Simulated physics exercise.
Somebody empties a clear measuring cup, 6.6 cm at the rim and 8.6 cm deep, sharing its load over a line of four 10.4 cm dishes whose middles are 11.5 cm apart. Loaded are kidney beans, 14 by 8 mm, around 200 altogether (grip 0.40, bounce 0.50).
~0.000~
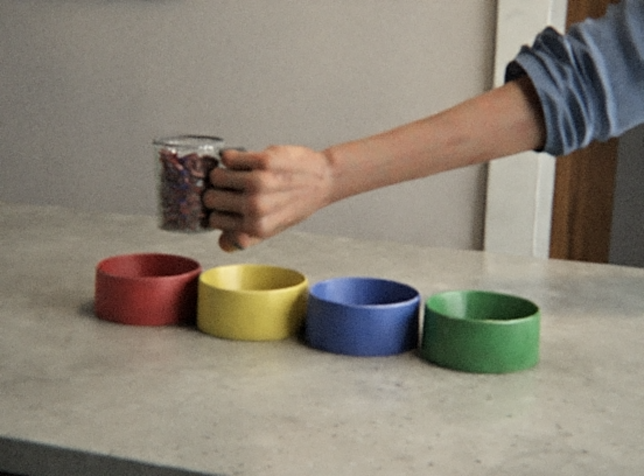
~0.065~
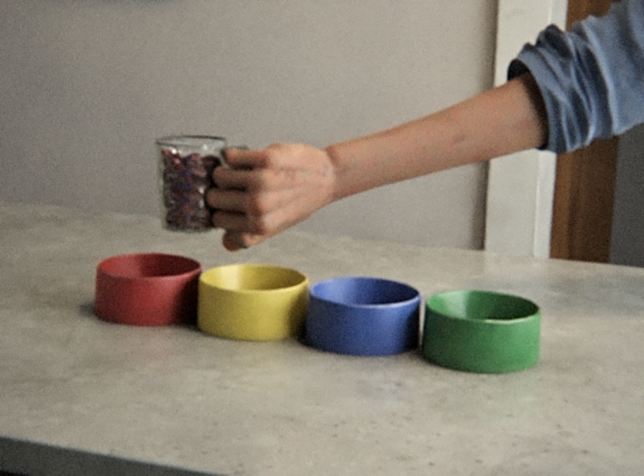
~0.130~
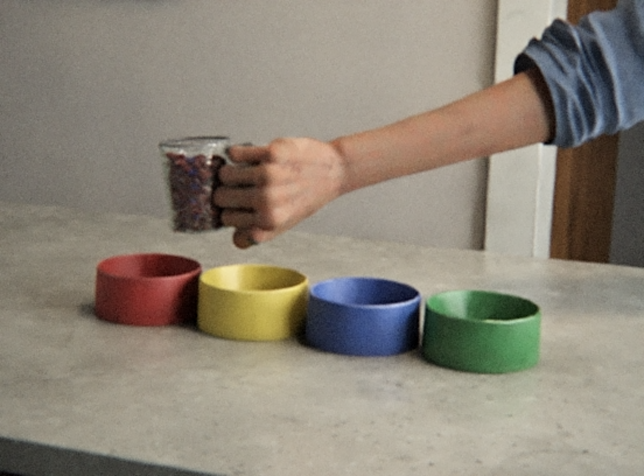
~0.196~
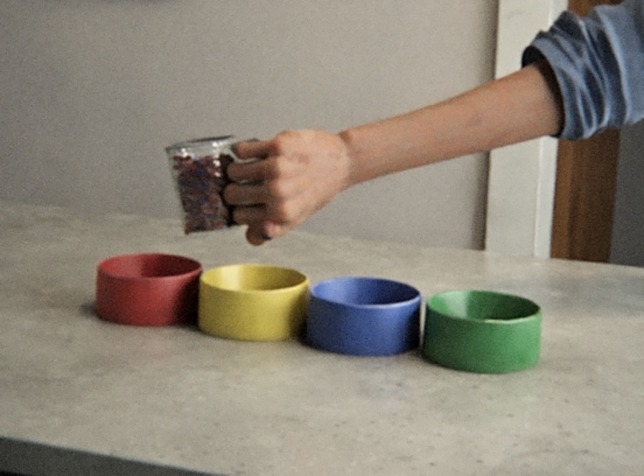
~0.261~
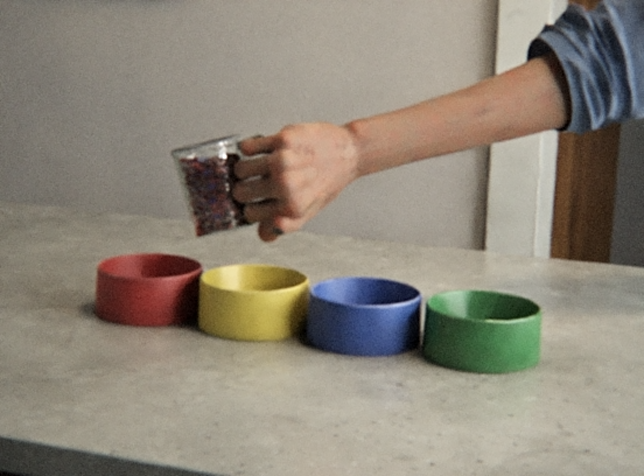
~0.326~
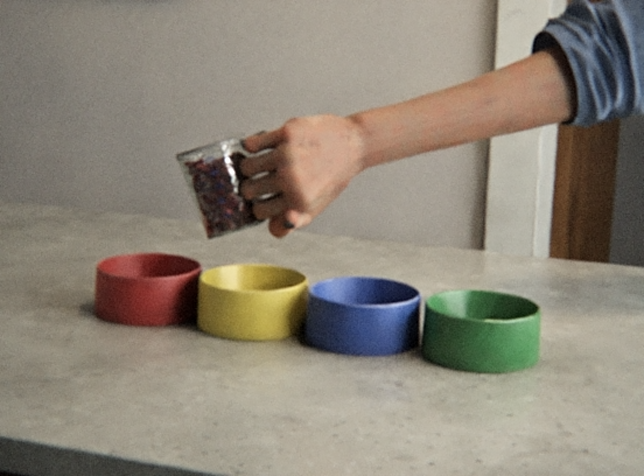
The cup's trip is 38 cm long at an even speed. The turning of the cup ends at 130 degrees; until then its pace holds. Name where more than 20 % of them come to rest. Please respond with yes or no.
Red dish no, blue dish yes, green dish no, yellow dish no, counter no.
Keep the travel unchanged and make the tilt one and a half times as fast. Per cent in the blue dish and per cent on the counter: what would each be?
Then blue ends at 20 and the counter at 20.
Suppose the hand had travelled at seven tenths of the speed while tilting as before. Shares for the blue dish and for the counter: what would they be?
The shares would then be blue 20 and counter 10.
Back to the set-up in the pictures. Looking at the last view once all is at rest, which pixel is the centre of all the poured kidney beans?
Resting centre estimate: Around (362, 322).
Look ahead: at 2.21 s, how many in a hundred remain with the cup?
Around 0 per cent of the load.
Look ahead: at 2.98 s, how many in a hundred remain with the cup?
Close to 0 per cent of the load, I'd guess.
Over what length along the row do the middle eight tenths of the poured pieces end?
The stretch is around 7 cm long.
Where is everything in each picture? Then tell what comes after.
Cup at (189, 184), tilt 0 degrees, lip at (159, 138), moved 0.0 cm; middle of the pieces at (183, 187); red dish at (149, 266); yellow dish at (253, 278); blue dish at (364, 292); green dish at (482, 306), in the first picture.
Cup at (192, 184), tilt 1 degrees, lip at (161, 139), moved 0.2 cm; middle of the pieces at (186, 187), in the second picture.
Cup at (198, 185), tilt 5 degrees, lip at (165, 142), moved 1.0 cm; middle of the pieces at (193, 189), in the third picture.
Cup at (208, 186), tilt 10 degrees, lip at (171, 146), moved 1.9 cm; middle of the pieces at (202, 190), in the fourth picture.
Cup at (216, 187), tilt 15 degrees, lip at (176, 150), moved 2.8 cm; middle of the pieces at (211, 191), in the fifth picture.
Cup at (224, 187), tilt 20 degrees, lip at (182, 154), moved 3.8 cm; middle of the pieces at (219, 192); red dish at (149, 266); yellow dish at (254, 278); blue dish at (365, 291); green dish at (483, 306). Its pace works out near 75 degrees a second; the hand travels 14 cm a second, in the sixth picture.
After 1.45 s, tilt 104 degrees; cup holds 85 %, blue 5 %.
After 2.21 s, tilt 130 degrees; cup holds 0 %, blue 90 %.
After 2.98 s, tilt 130 degrees; cup holds 0 %, blue 90 %.
By 3.3 s all is still; red 0 %, blue 90 %, green 0 %, yellow 5 %, counter 5 %.
